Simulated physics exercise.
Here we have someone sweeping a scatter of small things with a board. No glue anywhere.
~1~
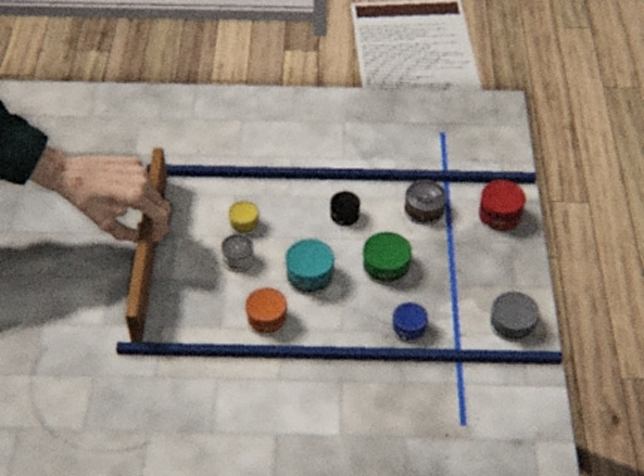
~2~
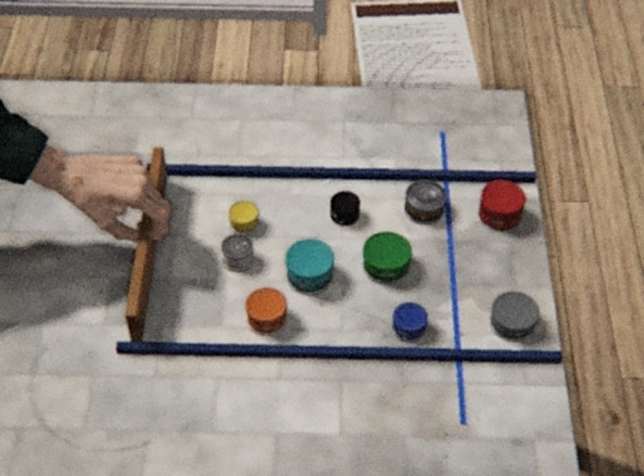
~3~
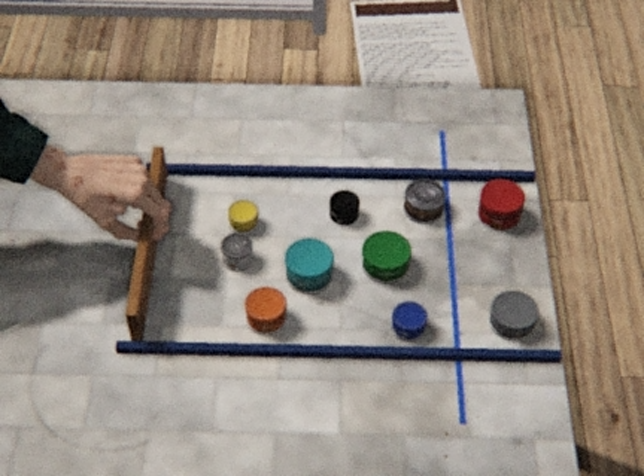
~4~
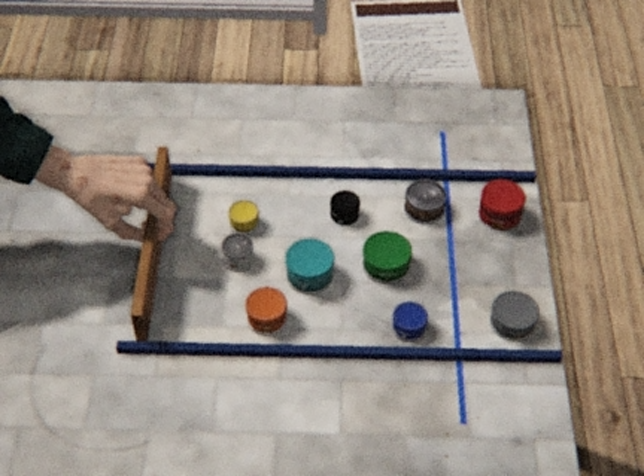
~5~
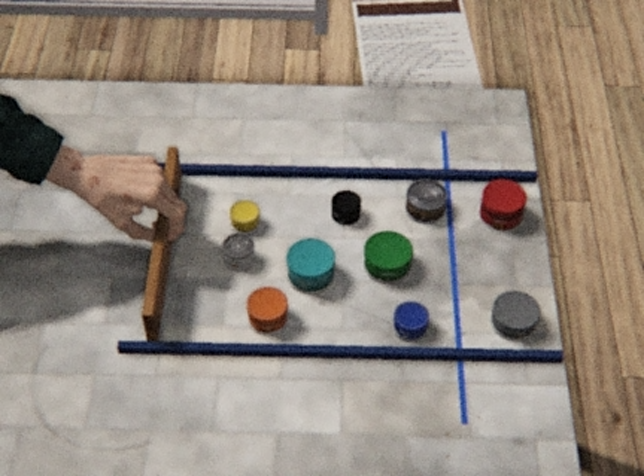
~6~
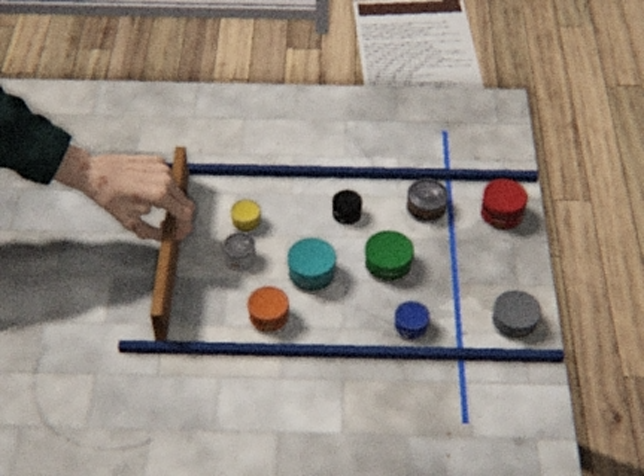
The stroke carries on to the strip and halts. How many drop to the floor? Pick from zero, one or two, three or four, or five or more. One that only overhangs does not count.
As it turns out, the number that fall off is zero.
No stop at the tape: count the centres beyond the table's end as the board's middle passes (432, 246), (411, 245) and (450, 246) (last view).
It would be 0, 0 and 0.
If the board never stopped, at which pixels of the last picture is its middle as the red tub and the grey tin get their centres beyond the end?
About (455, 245), and (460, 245) for the other.
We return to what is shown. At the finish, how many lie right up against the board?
In contact: 5.
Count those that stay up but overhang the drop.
It comes to 2.
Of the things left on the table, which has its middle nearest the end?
It is the red tub.
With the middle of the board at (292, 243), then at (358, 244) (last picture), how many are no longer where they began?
4 and 7.
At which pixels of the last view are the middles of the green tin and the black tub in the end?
The green tin stops around (511, 259); the black tub around (465, 199).
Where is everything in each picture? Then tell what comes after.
The first picture shows grey tin (514, 317); red tub (502, 206); brown pot (425, 203); board (148, 241); tape (452, 263).
The second picture shows red tub (502, 206); blue tin (410, 322).
The third picture shows brown pot (424, 201); black tub (345, 208).
The fourth picture shows grey tin (514, 316); board (153, 240).
The fifth picture shows red tub (503, 205); turquoise pot (311, 266).
The sixth picture shows grey tin (516, 316); red tub (504, 205); brown pot (427, 201); board (172, 240); tape (454, 261).
Soon after, none off yet; grey tin at rest near (516, 316); red tub at rest near (504, 205); brown pot at rest near (427, 201).
After that, none off yet; grey tin at rest near (516, 316); red tub at rest near (507, 205); brown pot displaced about its own width near (463, 203).
In the end, the number that fall off is zero.
